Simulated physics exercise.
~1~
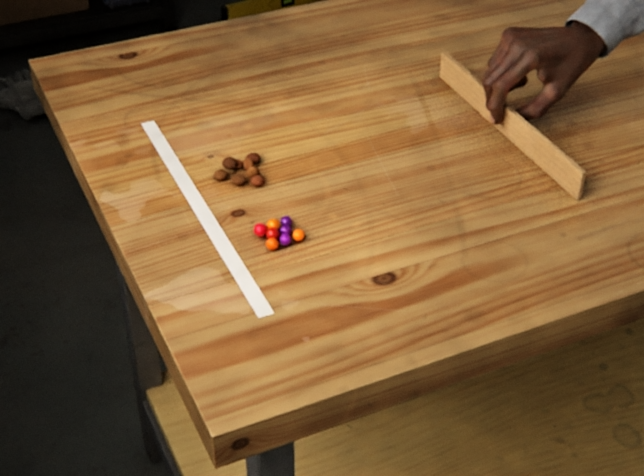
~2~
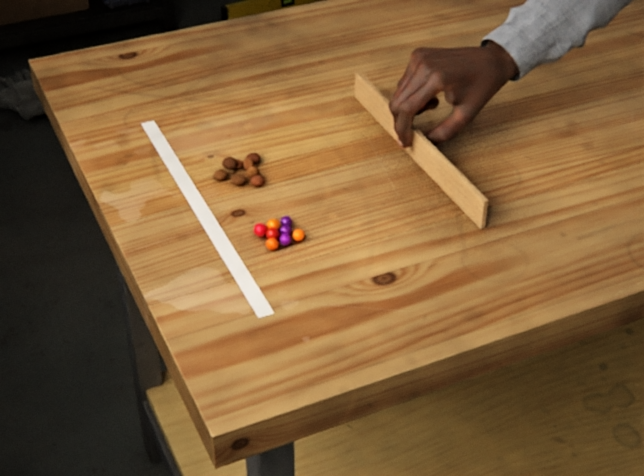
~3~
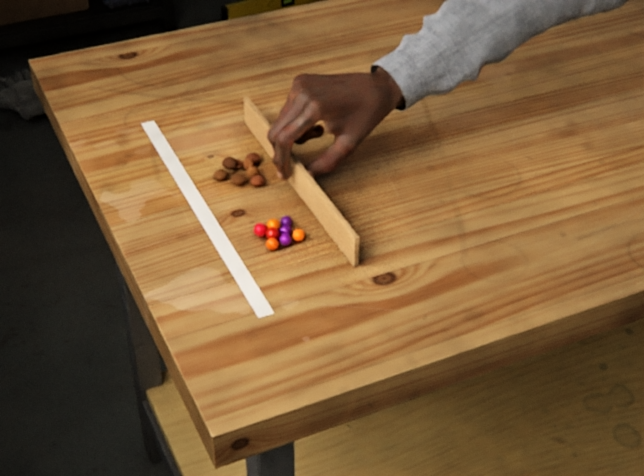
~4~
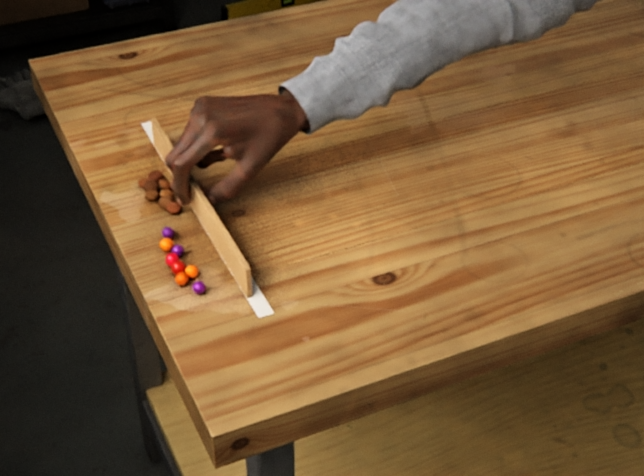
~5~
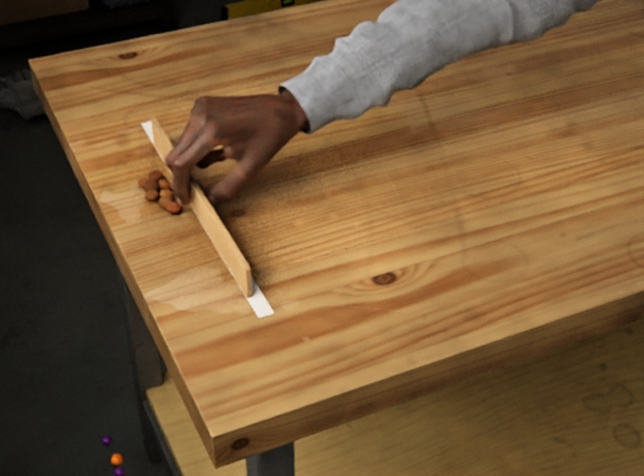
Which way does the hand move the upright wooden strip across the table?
The hand slides the strip to the left, toward the white tape, where it stops.
A dark-skinned hand in a light grey sleeve holds a thin wooden strip upright on a pale wooden table, seen from above at an angle. Toward the left lie a cluster of brown nut-like pieces and, nearer the viewer, a group of red, orange and purple balls, with a strip of white tape beyond them. The hand slides the strip left across the table, pushing both groups past the tape, and stops it there. The colourful balls then leave the tabletop, and some are seen below its left edge. The brown pieces stay on the table beside the still strip.
